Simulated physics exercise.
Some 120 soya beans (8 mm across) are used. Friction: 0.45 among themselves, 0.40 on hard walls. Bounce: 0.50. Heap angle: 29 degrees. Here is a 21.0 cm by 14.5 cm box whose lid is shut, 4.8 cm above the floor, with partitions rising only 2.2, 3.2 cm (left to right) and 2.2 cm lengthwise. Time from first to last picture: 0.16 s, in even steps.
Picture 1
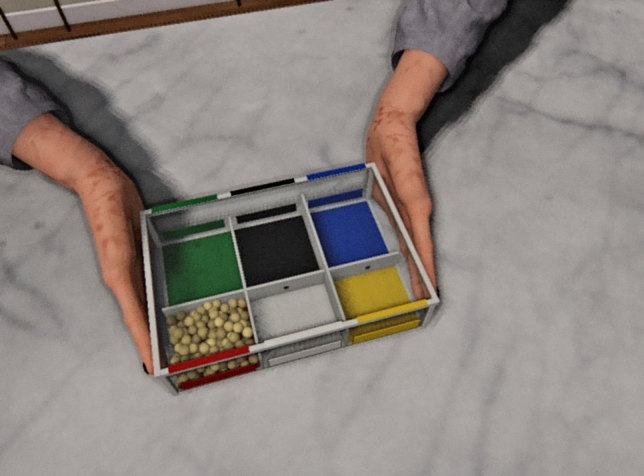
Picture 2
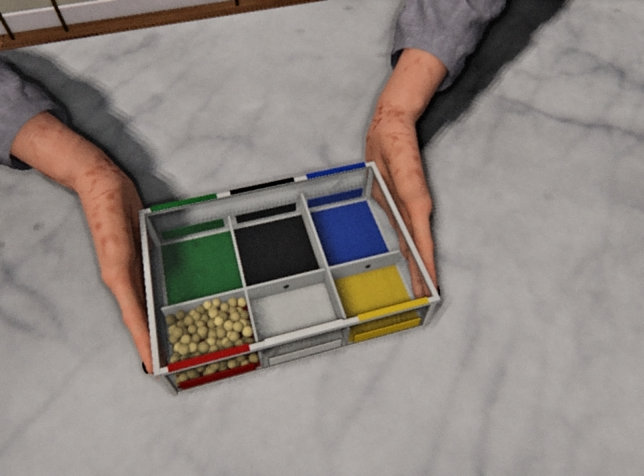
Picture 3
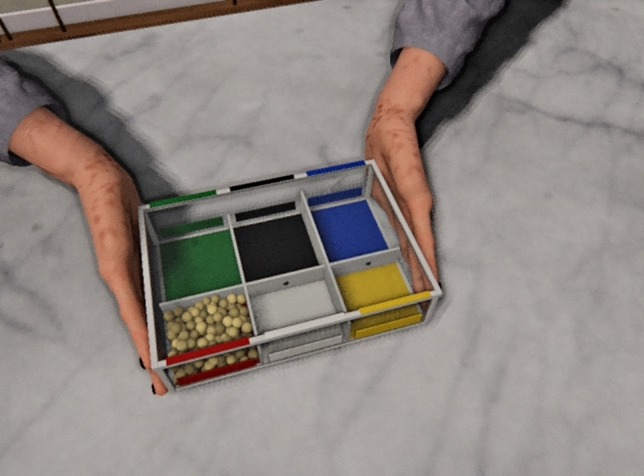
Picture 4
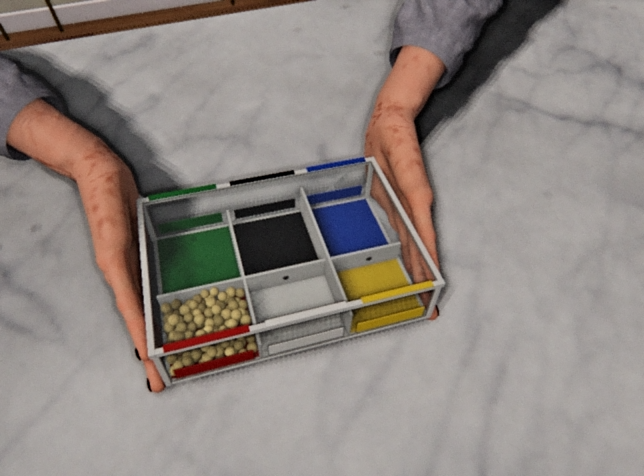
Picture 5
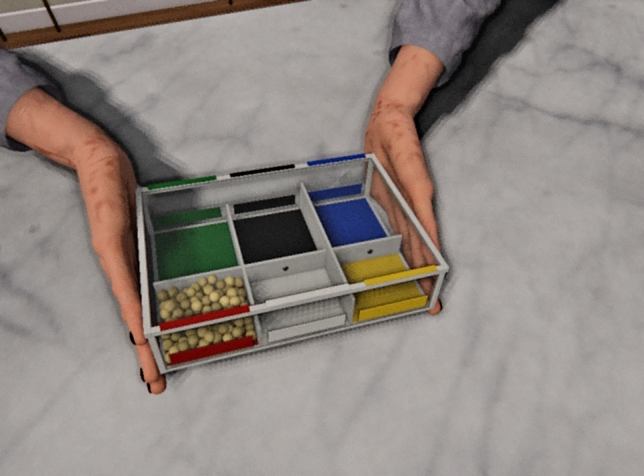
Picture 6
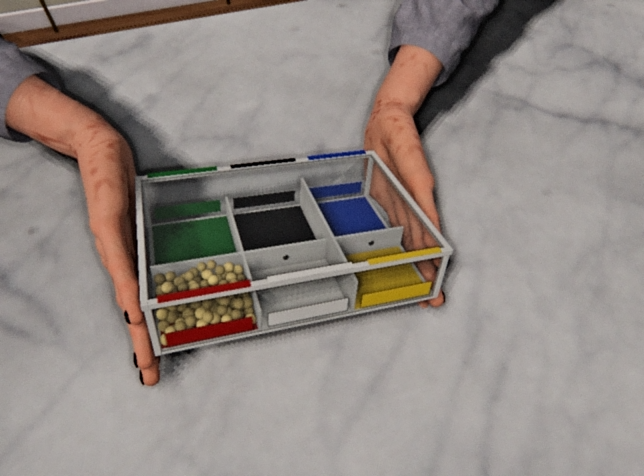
Two hands gripped a clear, divided box of pale, round beans and slowly tilted it, raising the front edge above the marble surface, while the beans stayed in the red-marked compartment at front left.
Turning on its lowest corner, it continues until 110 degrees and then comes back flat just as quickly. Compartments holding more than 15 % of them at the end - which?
Red compartment no, blue compartment yes, green compartment no, yellow compartment no, white compartment no, black compartment yes.
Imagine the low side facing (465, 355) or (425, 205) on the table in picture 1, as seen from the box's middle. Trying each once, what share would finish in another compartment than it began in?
About 90 per cent on the first try and 100 per cent on the second.
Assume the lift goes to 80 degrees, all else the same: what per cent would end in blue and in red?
With that change you'd see blue at 5 % and red at 10 %.
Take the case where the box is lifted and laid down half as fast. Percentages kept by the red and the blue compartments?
Final per cent - red: 0, blue: 20.
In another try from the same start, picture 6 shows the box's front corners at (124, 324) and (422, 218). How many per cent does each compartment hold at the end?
So it works out as red at 0 percent, blue at 0 percent, green at 100 percent, yellow at 0 percent, white at 0 percent and black at 0 percent.
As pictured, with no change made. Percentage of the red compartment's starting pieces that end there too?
Something like 0 per cent.
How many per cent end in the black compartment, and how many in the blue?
Black at 65 and blue at 25, in per cent.
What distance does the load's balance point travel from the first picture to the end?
Displacement: Near 12.5 cm.
Then, 0.61 s after the last picture, tilt 110 degrees; red 15 %, blue 10 %, green 35 %, white 5 %, black 40 %.
Then, 1.01 s after the last picture, tilt 48 degrees; blue 25 %, green 10 %, black 65 %.
Then, 1.50 s after the last picture, tilt 0 degrees; blue 25 %, green 10 %, black 65 %.
In the end, red 0 %, blue 25 %, green 10 %, yellow 0 %, white 0 %, black 65 %.
